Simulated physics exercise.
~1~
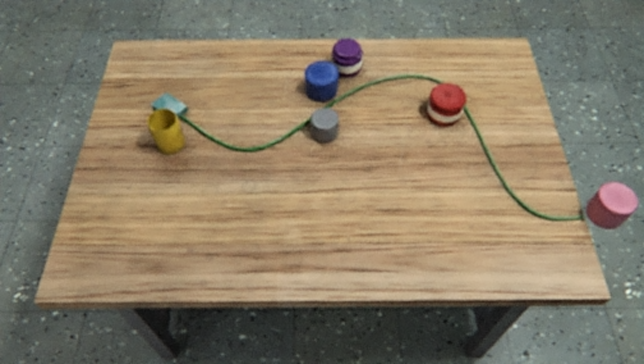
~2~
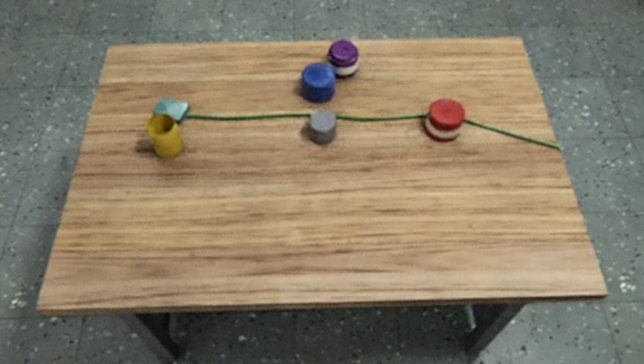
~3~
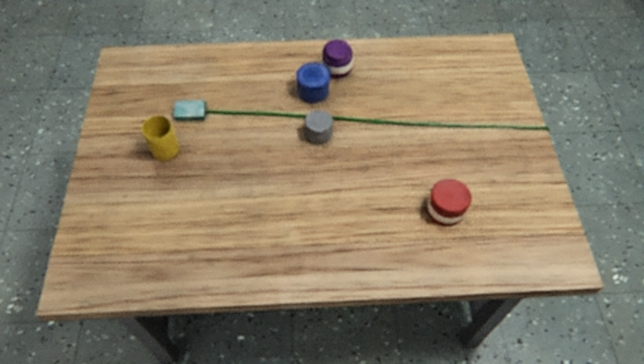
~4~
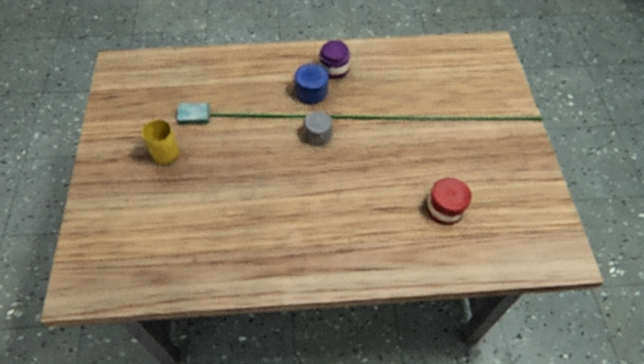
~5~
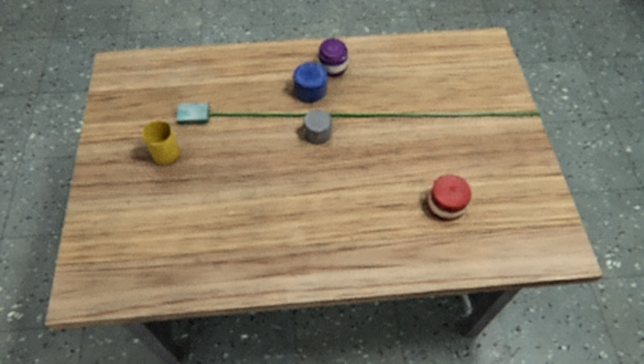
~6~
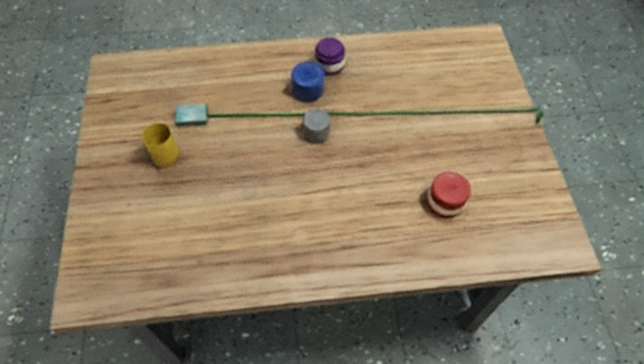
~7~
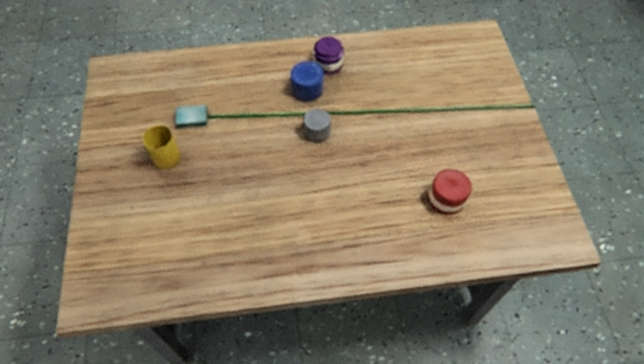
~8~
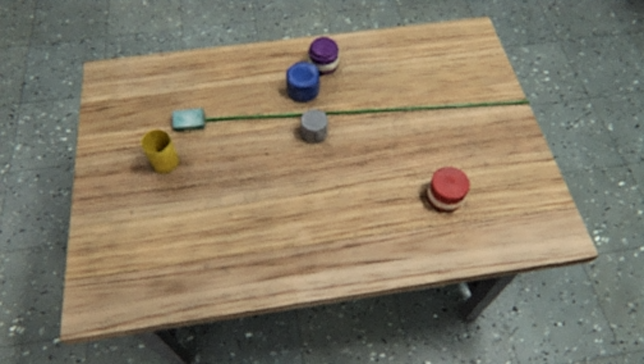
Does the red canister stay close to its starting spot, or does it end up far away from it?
It ends up far from its starting spot. The cable sweeps it toward the front of the table, where it comes to rest still upright.
At first, a thin green cable curves across a wooden table from a small teal object on the left, passing a grey tub and looping behind a red canister to a pink object at the right edge. The pink object drops out of view, and the cable pulls nearly straight. The red canister is swept toward the front of the table, while the teal object slides a little to the right. The canister then rests upright, clear of the cable. At the end, the teal object remains on the table with the cable stretched to the right edge, and the yellow cup and other tubs stay put.
